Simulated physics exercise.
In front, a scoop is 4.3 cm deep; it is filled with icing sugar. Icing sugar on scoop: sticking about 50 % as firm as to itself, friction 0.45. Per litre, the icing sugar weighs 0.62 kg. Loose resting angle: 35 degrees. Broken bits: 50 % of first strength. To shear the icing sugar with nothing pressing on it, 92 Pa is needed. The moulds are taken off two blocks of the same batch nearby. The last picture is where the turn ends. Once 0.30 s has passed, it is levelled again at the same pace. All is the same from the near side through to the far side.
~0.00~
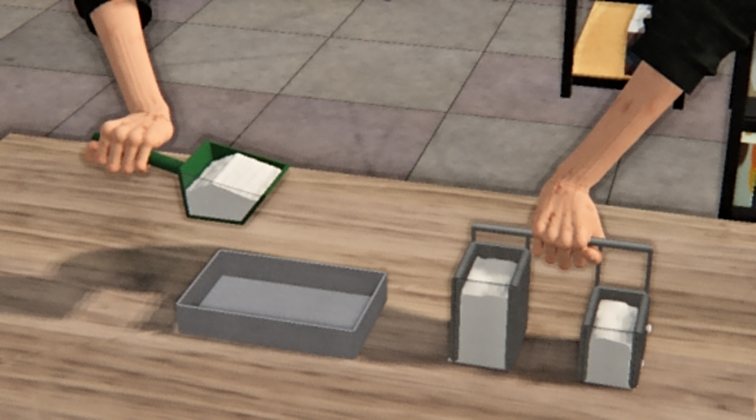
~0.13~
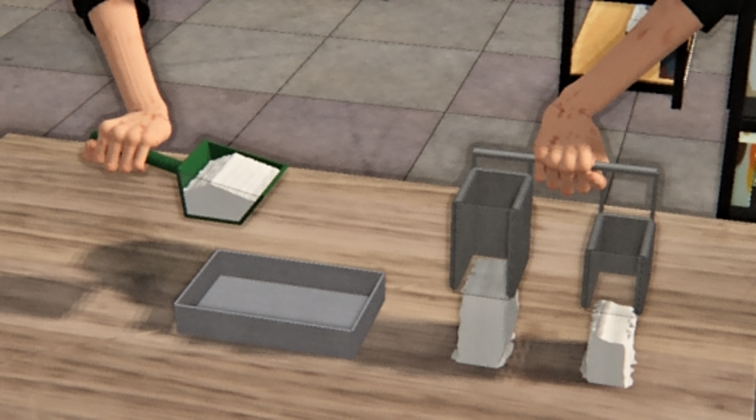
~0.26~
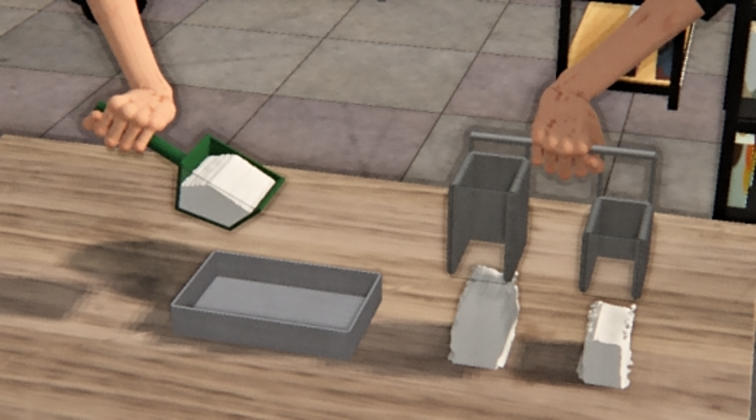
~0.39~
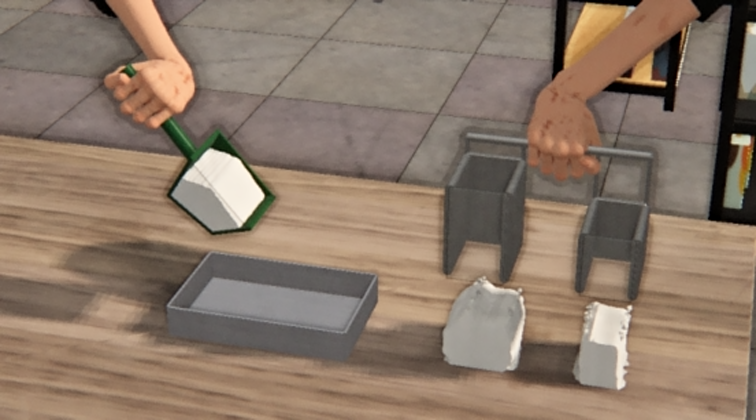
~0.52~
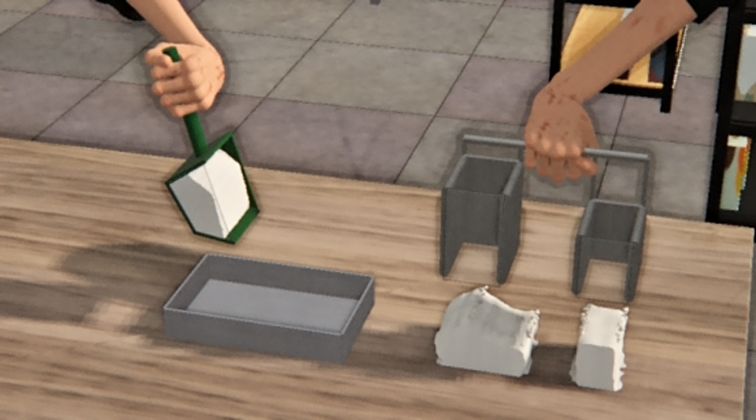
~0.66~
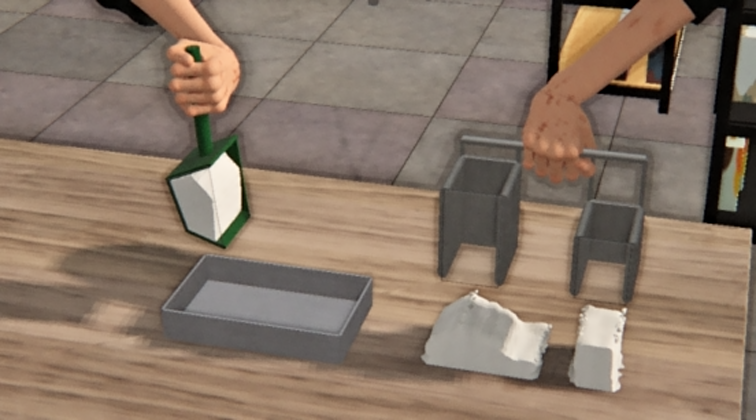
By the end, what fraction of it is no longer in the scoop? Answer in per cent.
Close to 0 percent is no longer in the scoop.
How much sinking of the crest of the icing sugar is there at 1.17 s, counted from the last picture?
Roughly 0.5 centimetres, give or take.
By 0.89 s, the scoop is at 73 degrees and 0 % has left it.
By 1.17 s, the scoop is at 49 degrees and 0 % has left it.
By 1.44 s, the scoop is at 4 degrees and 0 % has left it.
By 1.72 s, the scoop is at 0 degrees and 0 % has left it.
By 2.02 s, at the end, the scoop is at 0 degrees and 0 % has left it.
